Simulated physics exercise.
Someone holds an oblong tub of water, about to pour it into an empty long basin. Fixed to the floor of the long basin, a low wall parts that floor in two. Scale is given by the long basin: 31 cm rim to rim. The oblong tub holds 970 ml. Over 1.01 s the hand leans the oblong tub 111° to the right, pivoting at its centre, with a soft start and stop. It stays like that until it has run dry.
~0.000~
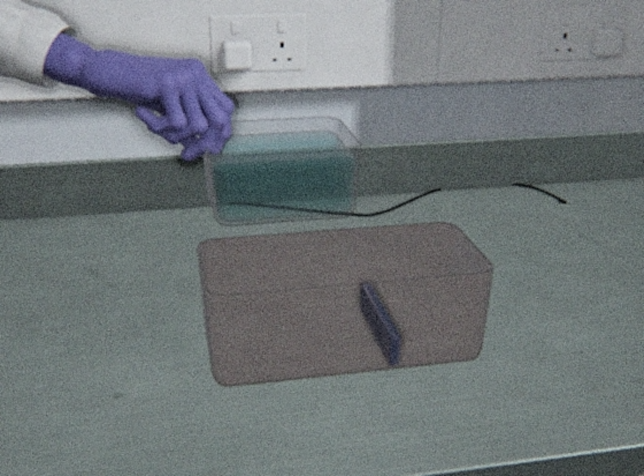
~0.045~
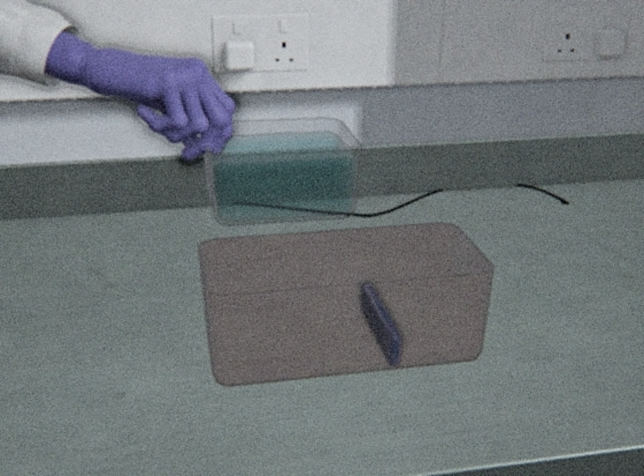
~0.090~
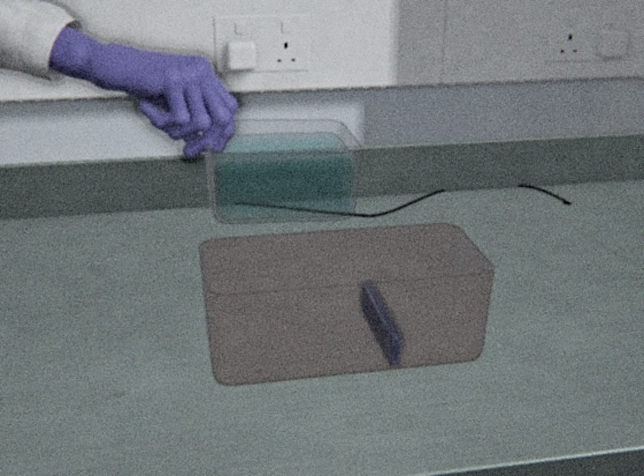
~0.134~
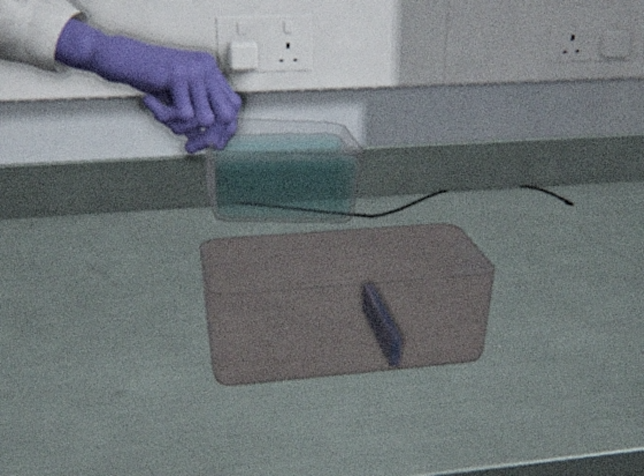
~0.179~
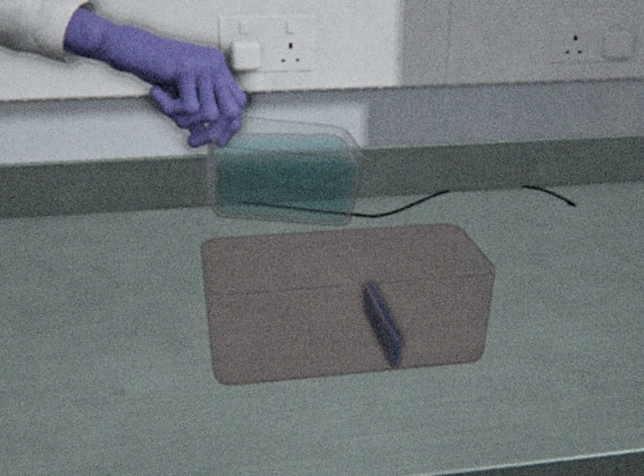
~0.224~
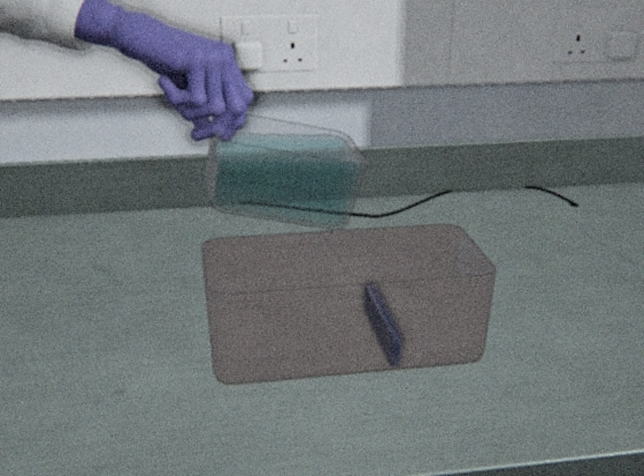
On a laboratory bench, a purple-gloved hand slowly tilting a clear tub of blue-green water rightward above a long, divided basin.
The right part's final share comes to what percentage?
It comes to roughly 46 %.
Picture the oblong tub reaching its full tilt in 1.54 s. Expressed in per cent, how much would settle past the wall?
Estimate: Close to 50 per cent.
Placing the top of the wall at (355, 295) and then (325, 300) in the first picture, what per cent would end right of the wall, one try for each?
Some 70 in a hundred, then some 85 in a hundred.
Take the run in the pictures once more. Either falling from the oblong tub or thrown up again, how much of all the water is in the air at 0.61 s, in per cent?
36 %.
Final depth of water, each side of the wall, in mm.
Some 18 mm on the left and 34 mm on the right.
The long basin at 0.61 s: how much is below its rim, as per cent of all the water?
Fraction in basin: Approx. 24%.
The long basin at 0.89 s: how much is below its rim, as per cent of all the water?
I'd put it at roughly 80 per cent.
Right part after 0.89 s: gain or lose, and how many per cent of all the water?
There is a drop of about 7.
After 0.61 s the tilt is 73° and 40 per cent is still to pour, 1 is left of the wall and 23 right of it.
After 0.89 s the tilt is 107° and 6 per cent is still to pour, 27 is left of the wall and 53 right of it.
After 1.19 s the tilt is 111° and 0 per cent is still to pour, 44 is left of the wall and 49 right of it.
After 1.51 s the tilt is 111° and 0 per cent is still to pour, 46 is left of the wall and 47 right of it.
In the end 47 per cent lies left of the wall, 46 right of it and 7 outside.
